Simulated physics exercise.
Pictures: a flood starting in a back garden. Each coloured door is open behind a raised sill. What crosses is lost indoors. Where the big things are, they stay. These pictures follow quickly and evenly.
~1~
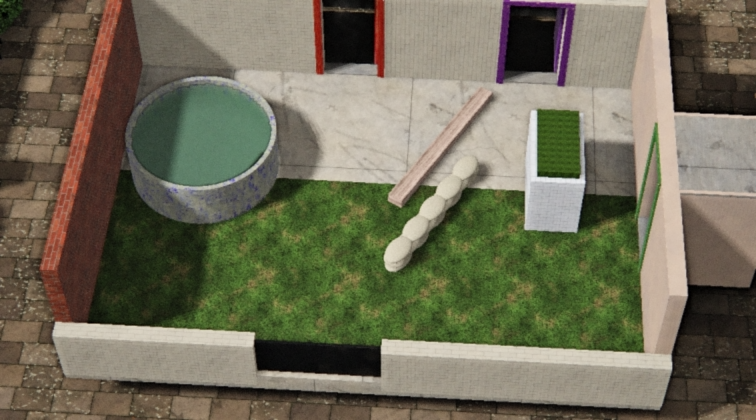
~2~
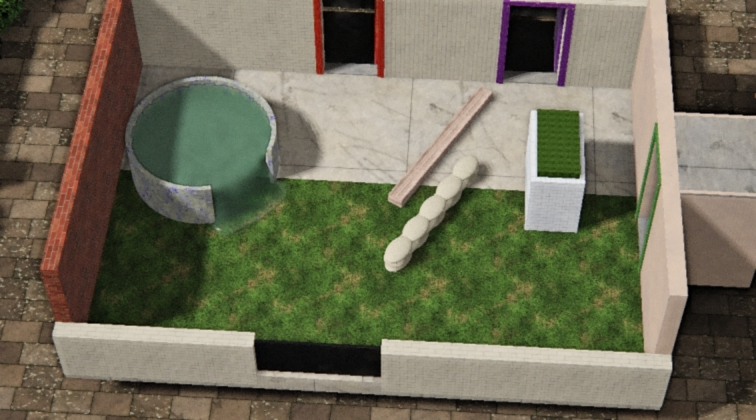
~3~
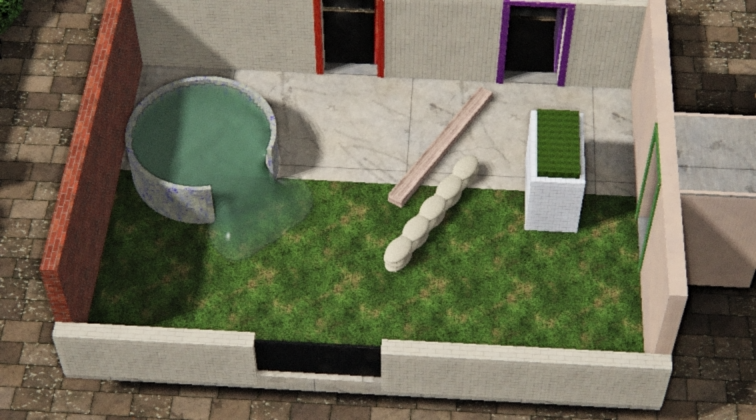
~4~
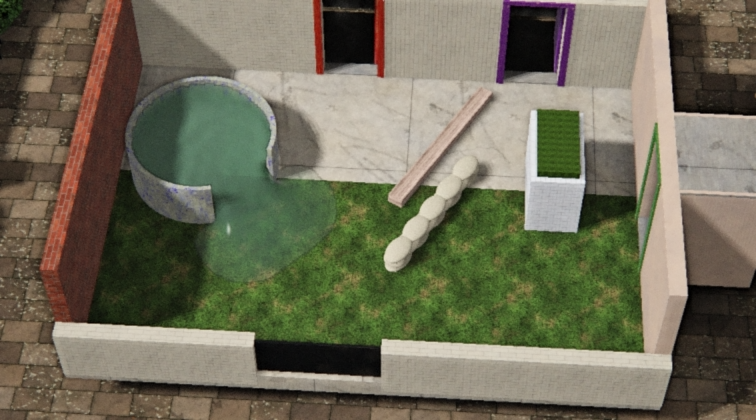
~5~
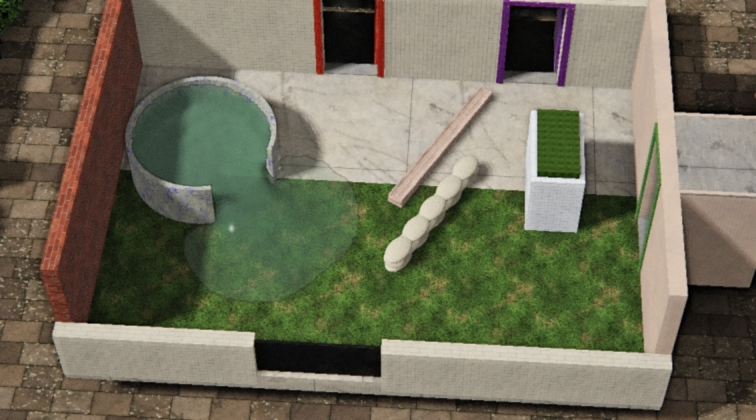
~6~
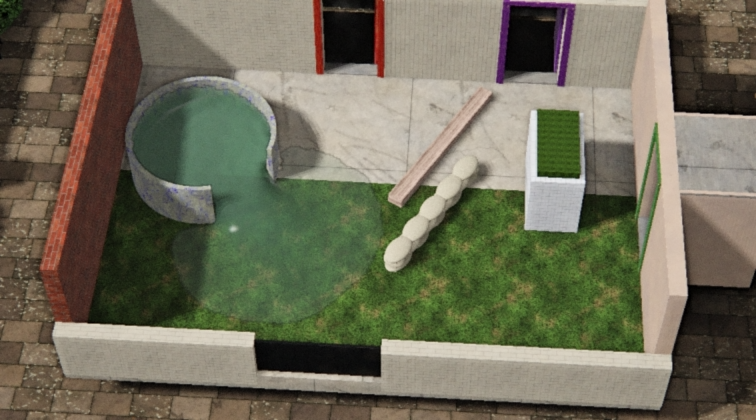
Water poured through a gap that opened in the front of the round stone pool, then spread across the grass in a widening, thinning sheet toward the low front wall and the knobbly pale column.
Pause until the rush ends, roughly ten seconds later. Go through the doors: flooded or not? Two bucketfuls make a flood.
The purple door gets two buckets or fewer; the red door gets two buckets or fewer; the green door gets two buckets or fewer.
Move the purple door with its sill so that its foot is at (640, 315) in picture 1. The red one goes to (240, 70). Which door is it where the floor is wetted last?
My answer is the red-painted one.
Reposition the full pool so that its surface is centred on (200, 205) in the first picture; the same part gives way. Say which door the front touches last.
Last: The door marked red.
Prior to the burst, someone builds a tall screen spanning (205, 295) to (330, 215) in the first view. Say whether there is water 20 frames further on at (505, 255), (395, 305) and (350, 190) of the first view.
Listed order: Spared, spared, swamped.
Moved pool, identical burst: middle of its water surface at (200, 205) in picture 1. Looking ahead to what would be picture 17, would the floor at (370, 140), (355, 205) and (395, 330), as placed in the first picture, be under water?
Result: Spared; spared; inundated.
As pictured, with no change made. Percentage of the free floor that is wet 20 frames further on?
It comes to roughly 55 in a hundred.
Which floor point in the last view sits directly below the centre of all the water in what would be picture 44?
The spot I would choose is (349, 251).
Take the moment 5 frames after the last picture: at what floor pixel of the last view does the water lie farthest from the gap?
I'd say around (365, 367).
A moment on, water covers 25 % of the floor; the purple door not reached, the red door not reached, the green door not reached.
Next, water covers 35 % of the floor; the purple door not reached, the red door not reached, the green door not reached.
Then, water covers 55 % of the floor; the purple door not reached, the red door not reached, the green door not reached.
Later, water covers 80 % of the floor; the purple door wet at the sill, nothing in, the red door wet at the sill, nothing in, the green door wet at the sill, nothing in.
In the end, water covers 95 % of the floor; the purple door wet at the sill, nothing in, the red door under two buckets in, the green door wet at the sill, nothing in.
